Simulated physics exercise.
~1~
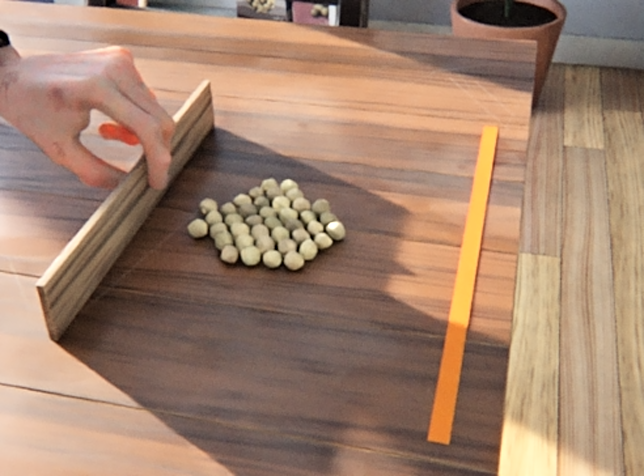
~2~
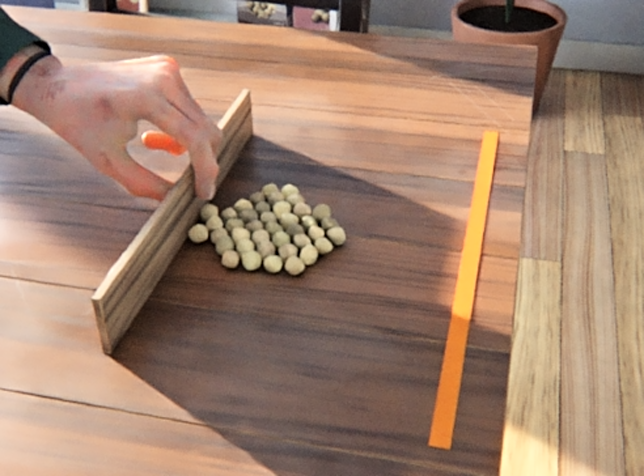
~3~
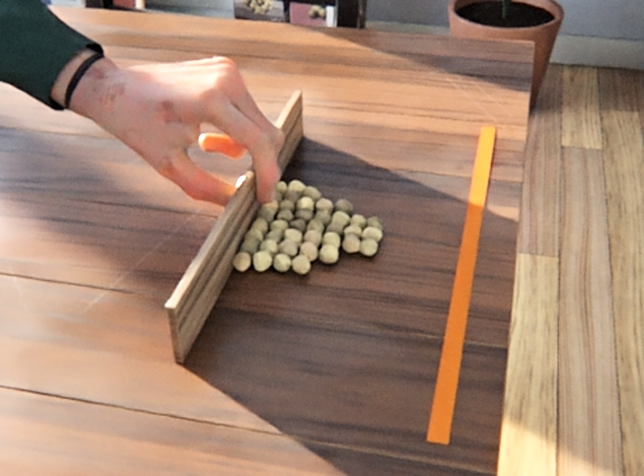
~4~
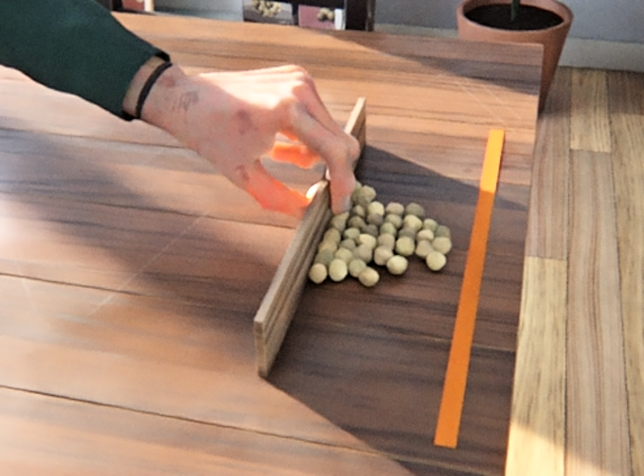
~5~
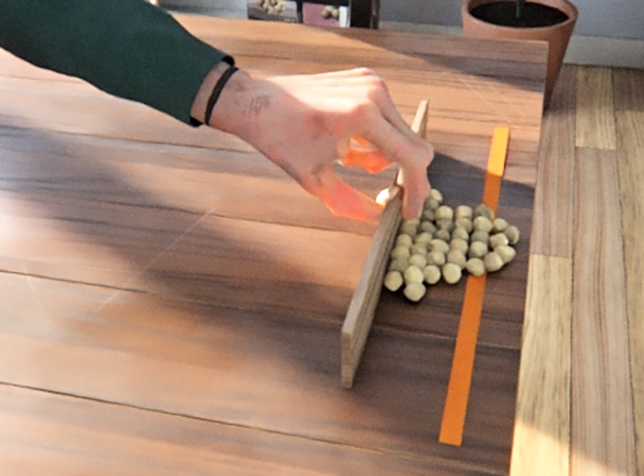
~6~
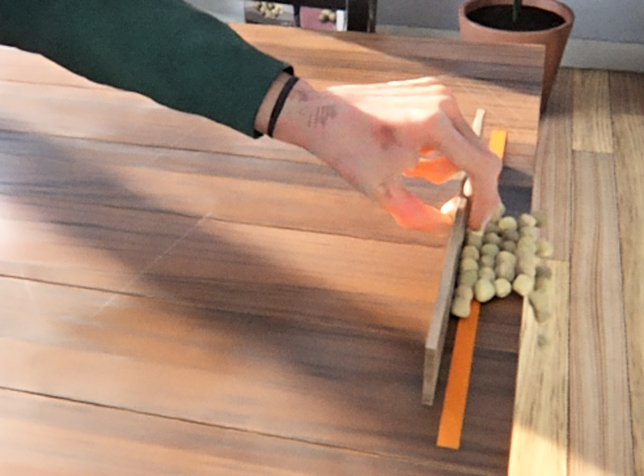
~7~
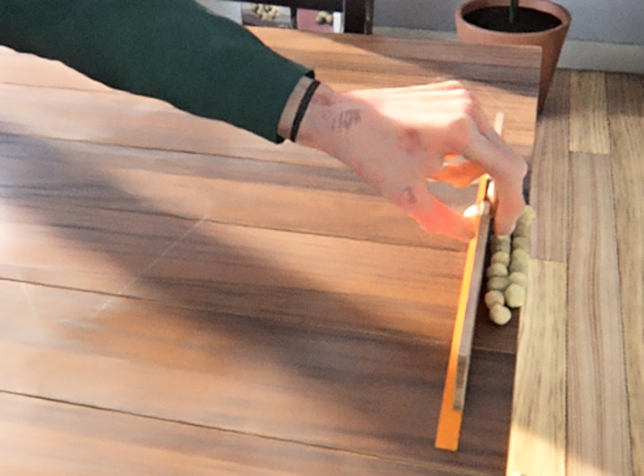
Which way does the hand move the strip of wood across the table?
The hand moves the strip of wood to the right, towards the orange tape and the end of the table.
